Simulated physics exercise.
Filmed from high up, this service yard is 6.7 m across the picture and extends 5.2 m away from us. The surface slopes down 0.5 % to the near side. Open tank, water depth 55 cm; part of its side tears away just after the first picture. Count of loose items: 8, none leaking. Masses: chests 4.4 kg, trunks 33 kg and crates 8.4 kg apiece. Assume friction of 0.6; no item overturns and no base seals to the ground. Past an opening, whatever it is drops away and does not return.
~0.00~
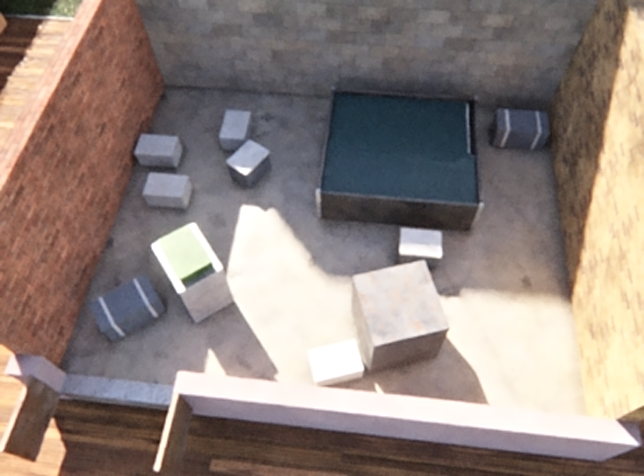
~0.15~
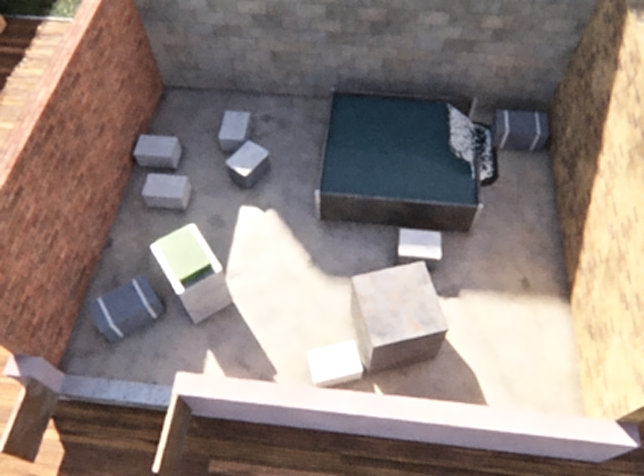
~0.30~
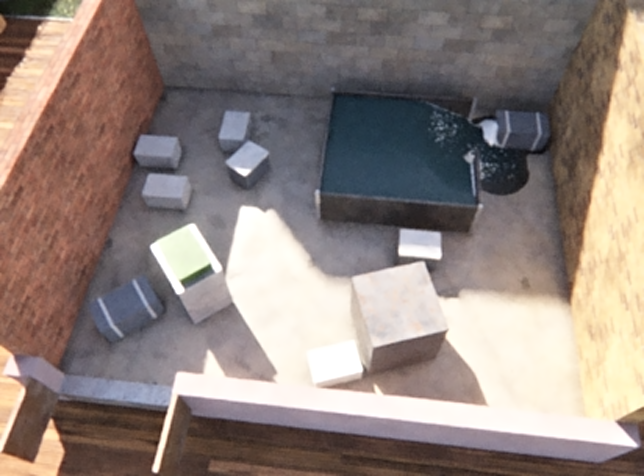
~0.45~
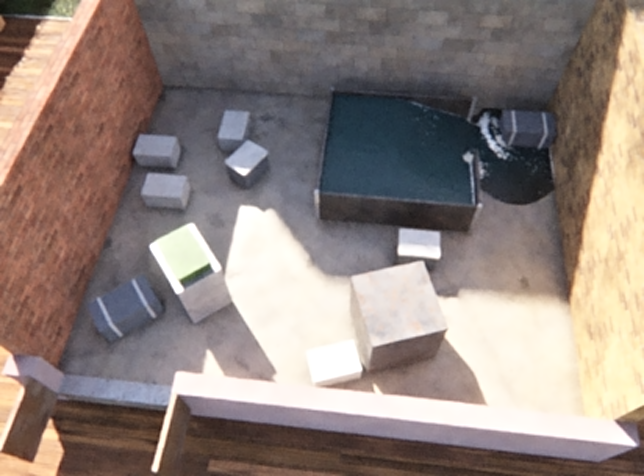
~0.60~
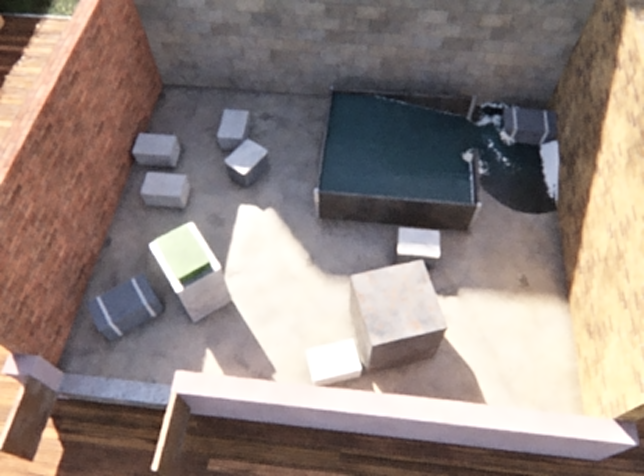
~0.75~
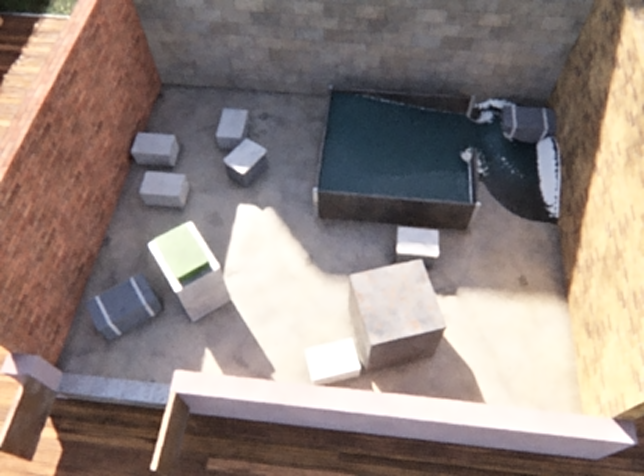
In a walled yard scattered with pale boxes and banded trunks, water pours from the right side of a dark open tank, spreads around the nearby trunk, nudging it slightly, and reaches the right wall while the other items stay put.
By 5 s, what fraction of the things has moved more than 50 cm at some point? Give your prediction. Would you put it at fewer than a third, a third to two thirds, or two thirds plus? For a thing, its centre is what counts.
Short of a third.
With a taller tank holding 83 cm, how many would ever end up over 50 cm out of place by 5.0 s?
That would give 4.
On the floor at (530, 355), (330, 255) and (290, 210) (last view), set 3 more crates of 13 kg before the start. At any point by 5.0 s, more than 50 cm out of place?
Result, in sequence: Above the mark / below the mark / below the mark.
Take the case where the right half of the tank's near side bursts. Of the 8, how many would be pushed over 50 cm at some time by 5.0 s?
You'd get 2 in that case.
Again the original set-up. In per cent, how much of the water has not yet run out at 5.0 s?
About 100 in a hundred parts of the water.
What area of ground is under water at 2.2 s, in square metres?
Wet: Near 13 m2.
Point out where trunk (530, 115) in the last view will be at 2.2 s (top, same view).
About (501, 100), give or take.
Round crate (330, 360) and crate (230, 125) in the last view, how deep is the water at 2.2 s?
Close to 0 and 0 centimetres.
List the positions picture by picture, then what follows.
The first picture shows a trunk at (523, 121), on the bottom; a chest at (421, 242) rests on the ground; water covers 4.5 m2; 0 of 8 have shifted.
The second picture shows a trunk at (522, 122), on the bottom; a chest at (420, 243) rests on the ground; 5.0 m2 under water; 0 of 8 have shifted.
The third picture shows a trunk at (523, 122), on the bottom; a chest at (420, 243) rests on the ground; water covers 5.5 m2; 0 of 8 have shifted.
The fourth picture shows a trunk at (529, 122) rests on the ground, 13 cm from its start; a chest at (420, 243) rests on the ground; 6.2 m2 under water; 1 of 8 have shifted.
The fifth picture shows a trunk at (530, 119), on the bottom, 15 cm from its start; a chest at (419, 242) rests on the ground; water covers 6.6 m2; 1 of 8 have shifted.
The sixth picture shows a trunk at (530, 117), on the bottom, 16 cm from its start; a chest at (418, 241) rests on the ground; 6.9 m2 under water; 1 of 8 have shifted.
After 1.1 s 0 of 8 are over 50 cm from their spots; 0 afloat.
After 2.2 s 0 of 8 are over 50 cm from their spots; 1 afloat.
After 3.5 s 0 of 8 are over 50 cm from their spots; 1 afloat.
After 5.0 s 1 of 8 are over 50 cm from their spots, and 1 have been at some point; 1 afloat.
